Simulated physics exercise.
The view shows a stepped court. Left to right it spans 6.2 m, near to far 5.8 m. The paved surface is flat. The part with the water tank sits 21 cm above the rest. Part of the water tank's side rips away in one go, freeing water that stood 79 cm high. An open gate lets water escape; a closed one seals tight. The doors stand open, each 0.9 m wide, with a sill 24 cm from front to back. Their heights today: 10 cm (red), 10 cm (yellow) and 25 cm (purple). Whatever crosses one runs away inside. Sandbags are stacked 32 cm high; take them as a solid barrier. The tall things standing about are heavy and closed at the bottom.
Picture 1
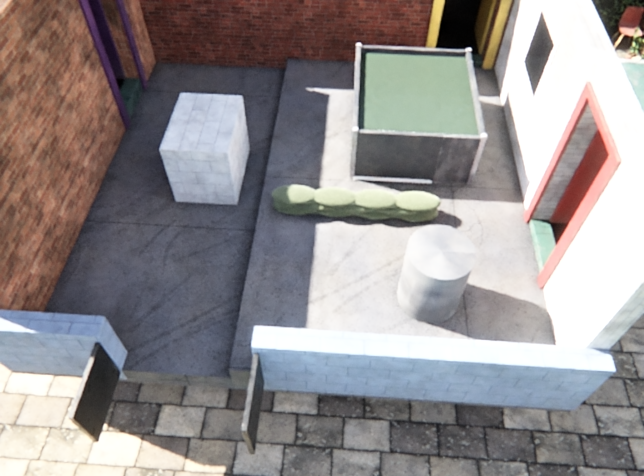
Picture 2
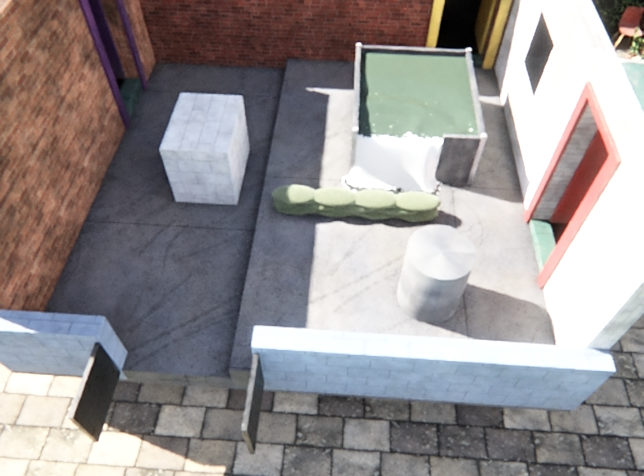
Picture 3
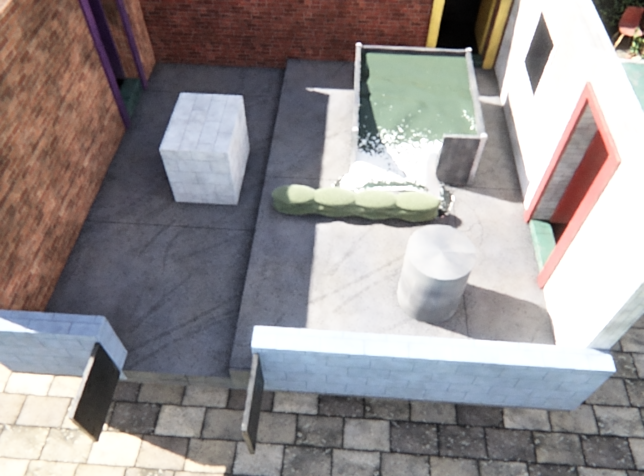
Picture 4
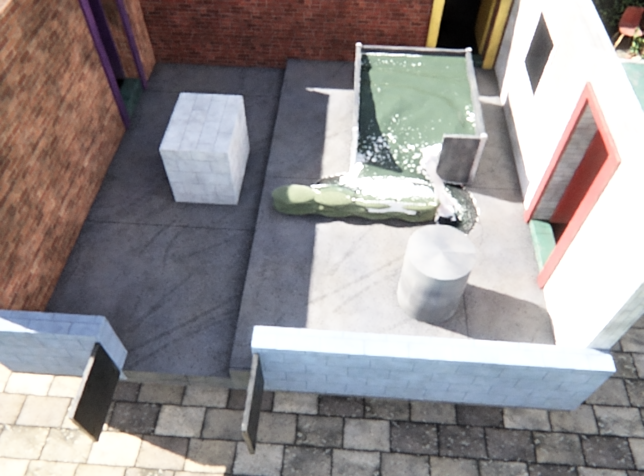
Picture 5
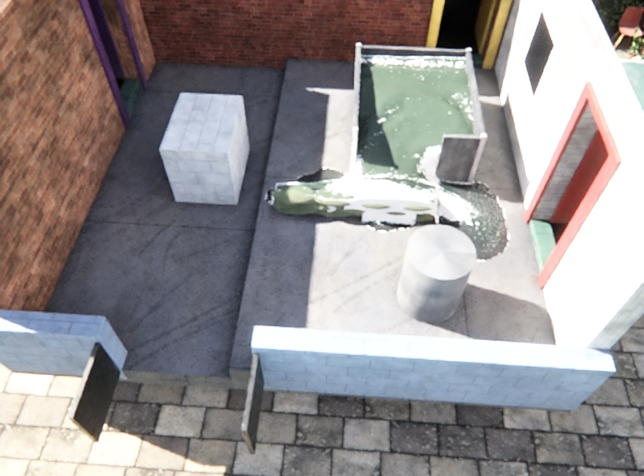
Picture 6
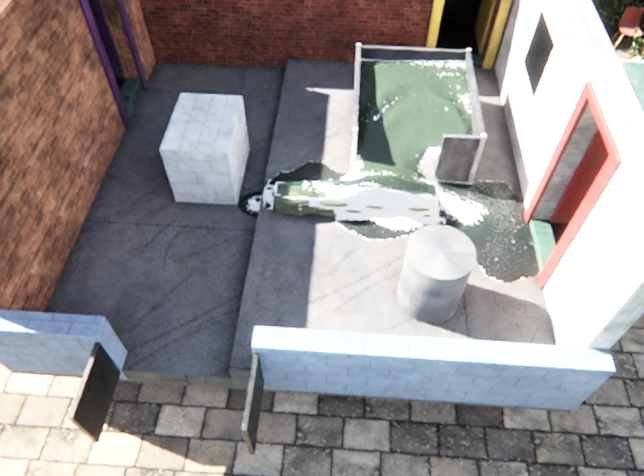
A stepped paved court, enclosed by brick and white walls, is seen from high above by a still camera. A pale tiled block stands on the left, with a grey-walled tank of green water at back right, a lumpy green sandbag row and grey cylinder before it, and a red-framed door at right. Part of the tank's front gives way, and foaming water pours out, washes over the sandbags, and spreads sideways, reaching the red door.
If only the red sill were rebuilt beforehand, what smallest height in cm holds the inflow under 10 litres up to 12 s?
Some 20 cm above the ground.
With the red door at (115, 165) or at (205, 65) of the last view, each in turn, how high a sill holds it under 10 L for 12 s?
About 10.5 and 11.0 cm.
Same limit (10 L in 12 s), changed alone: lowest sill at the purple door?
About 8.0 cm at purple.
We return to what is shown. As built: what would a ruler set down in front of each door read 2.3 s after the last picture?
Depths in cm: Red 17, yellow 7, purple 0.
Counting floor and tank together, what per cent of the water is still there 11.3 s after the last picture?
Some 80 per cent remains.
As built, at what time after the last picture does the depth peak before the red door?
At about 1.6 s.
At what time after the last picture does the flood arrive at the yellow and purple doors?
Yellow 2.0 s, purple 3.0 s.
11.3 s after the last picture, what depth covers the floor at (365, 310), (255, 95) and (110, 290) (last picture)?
About 2, 11 and 8 cm.
Then, 0.7 s after the last picture water covers 35 % of the floor, deepest (56 cm) near (380, 196); 10 cm at the red door, 24 litres in over its 10 cm sill.
Then, 2.3 s after the last picture water covers 60 % of the floor, deepest (30 cm) near (380, 196); 17 cm at the red door, 94 litres in over its 10 cm sill.
Then, 11.3 s after the last picture water covers 90 % of the floor, deepest (12 cm) near (248, 85); 5 cm at the red door, 120 litres in over its 10 cm sill.
At the red door as built, the water peaked near 19 cm, 1.5 s after the last picture.
With a sill of 18.5 cm, 17 litres would have come in within the 12 s; with 21.5 cm, 5 litres. So under 10 litres takes about 20 cm.
